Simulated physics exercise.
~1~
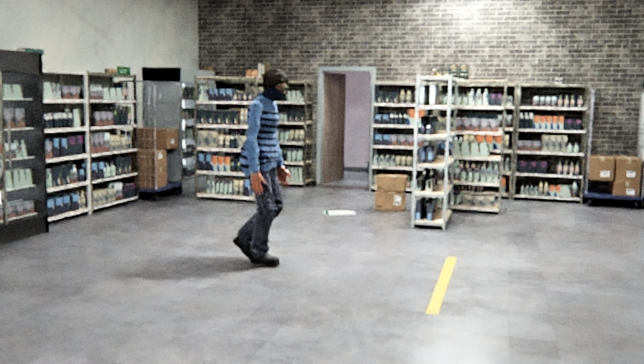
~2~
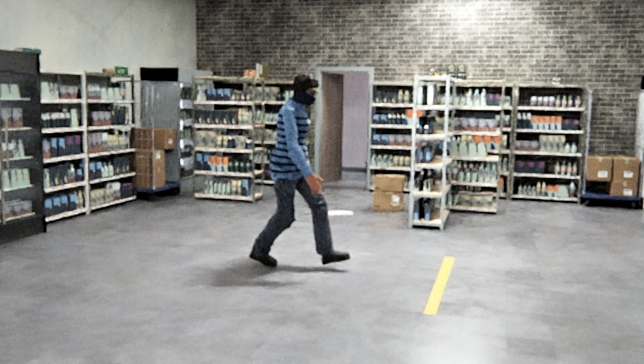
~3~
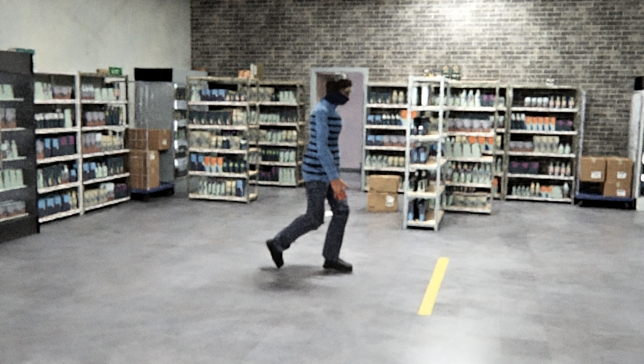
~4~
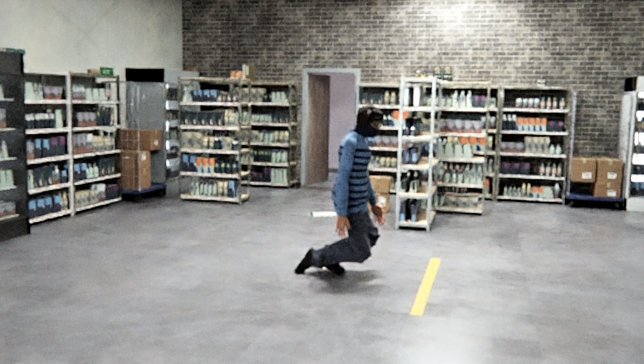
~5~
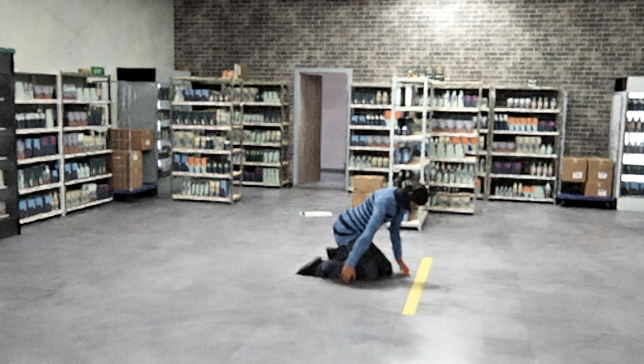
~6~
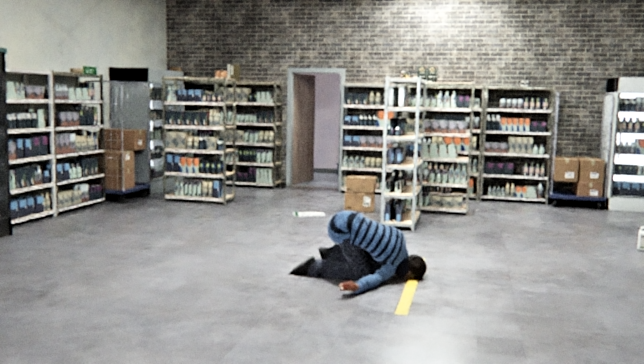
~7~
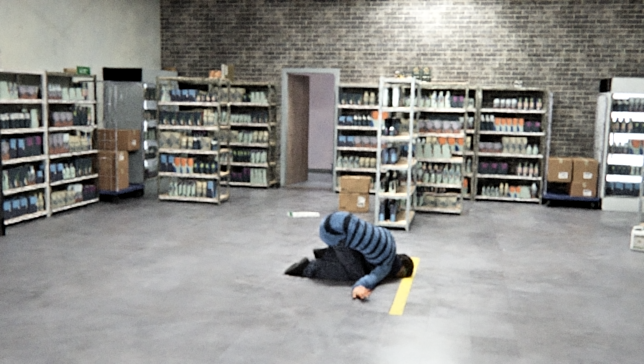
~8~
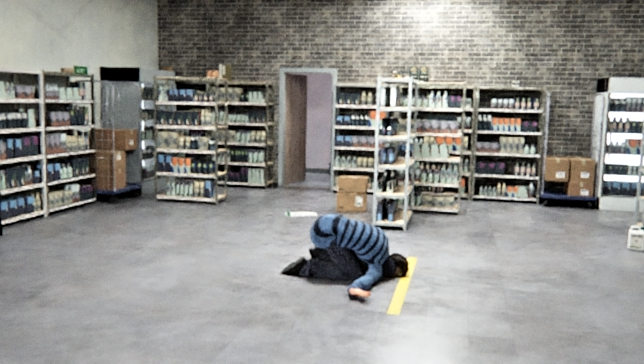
A person in a blue striped top, dark trousers and a dark head covering walks to the right across a grey floor, seen from across a large storeroom. Shelves of bottles line the pale left wall and the brick back wall, with a doorway between them, brown boxes on either side and a strip of yellow tape ahead. The view pans slightly right as the person's knees bend and sink to the floor. The person pitches forward onto the hands, then folds down, head low beside the tape. They end crumpled there, hips and chest short of the tape.
